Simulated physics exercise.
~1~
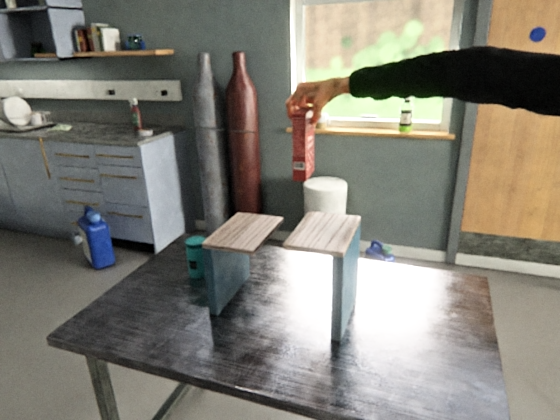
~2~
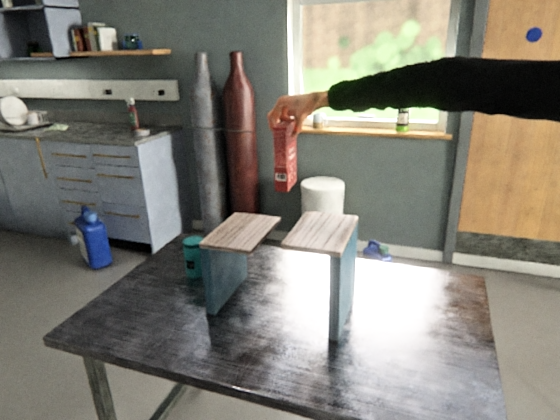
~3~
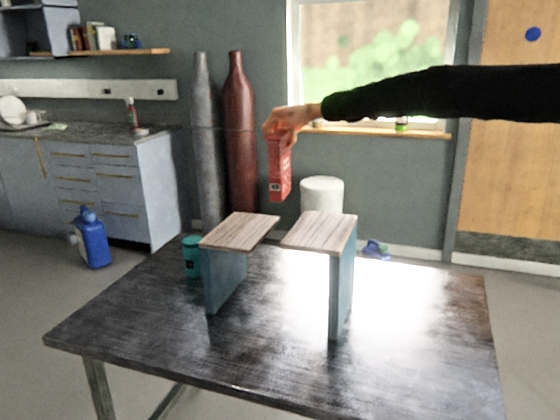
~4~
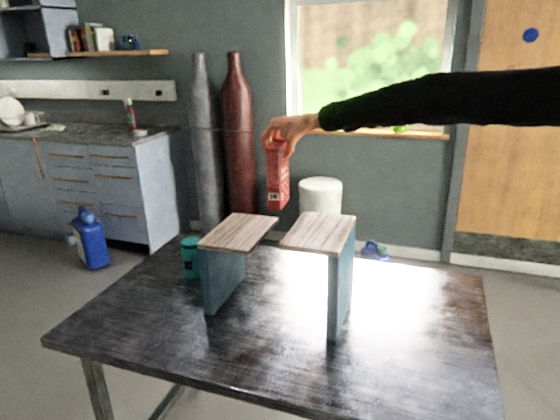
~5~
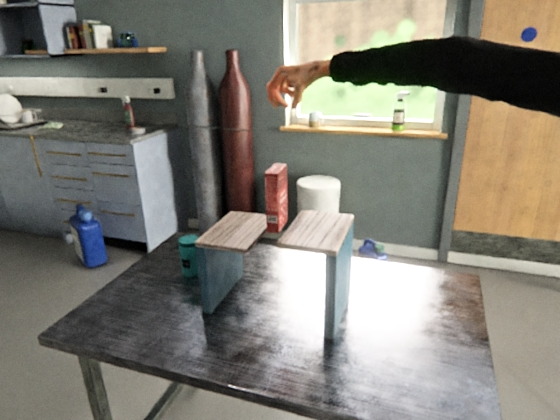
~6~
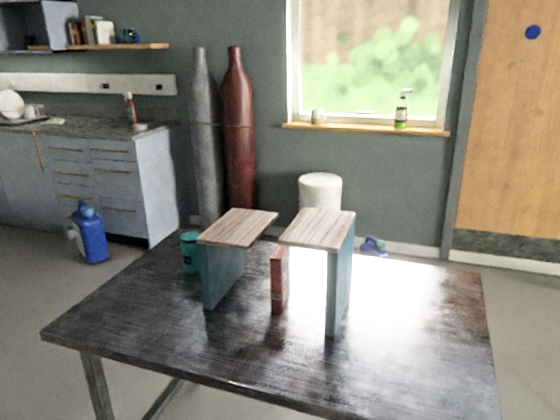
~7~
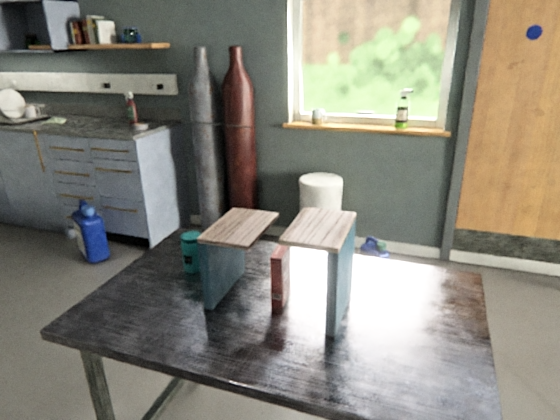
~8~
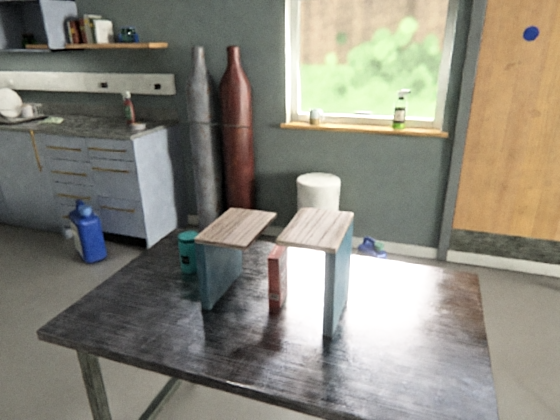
A hand held a red packet upright above the gap between two small wooden-topped ledges on a dark table, lowered it and let go, then drew back. The packet dropped down through the gap and ended up standing on the table between the ledges.
